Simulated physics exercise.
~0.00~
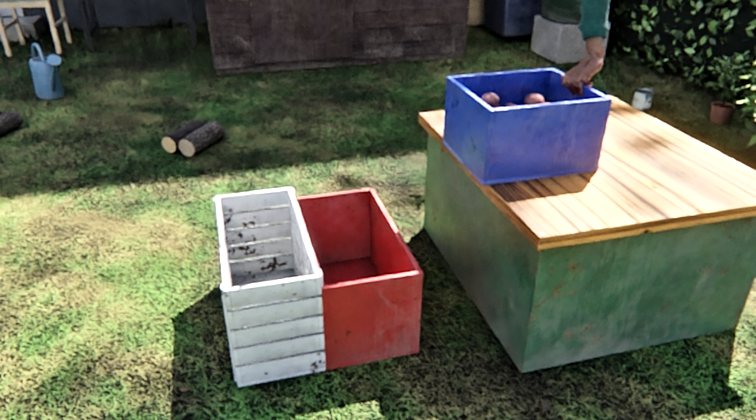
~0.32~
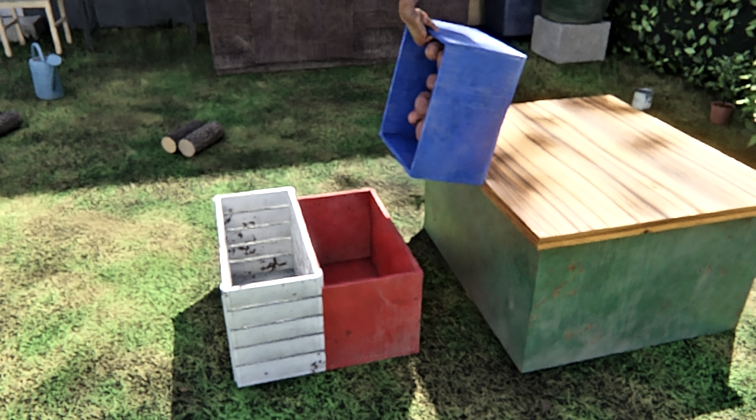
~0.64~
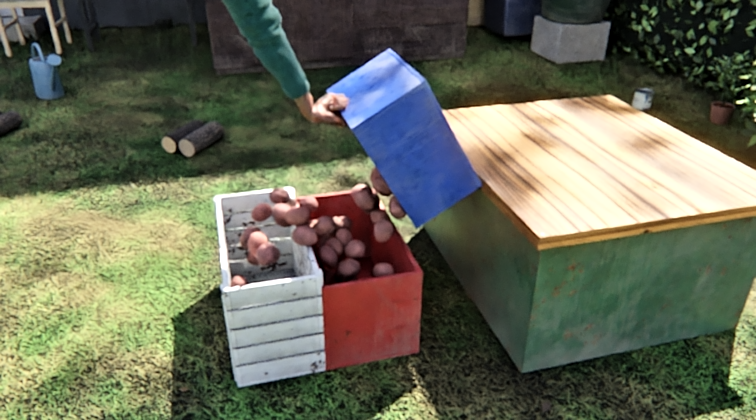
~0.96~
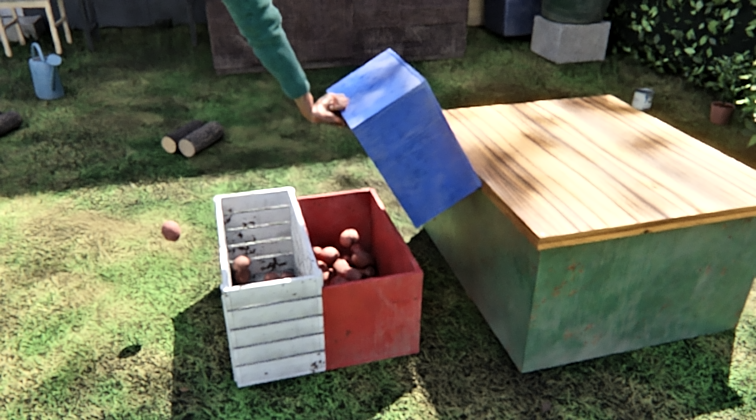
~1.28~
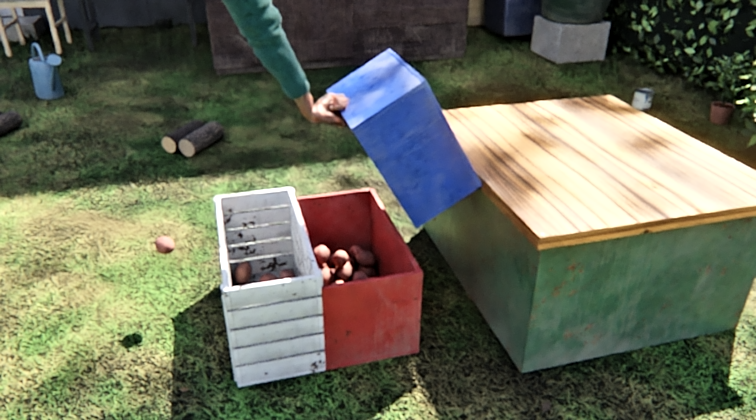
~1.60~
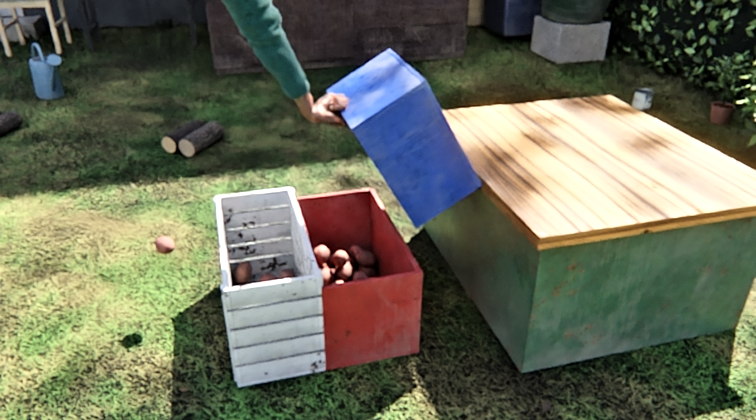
A blue box tips and spills red potatoes into both containers, one landing on the grass.
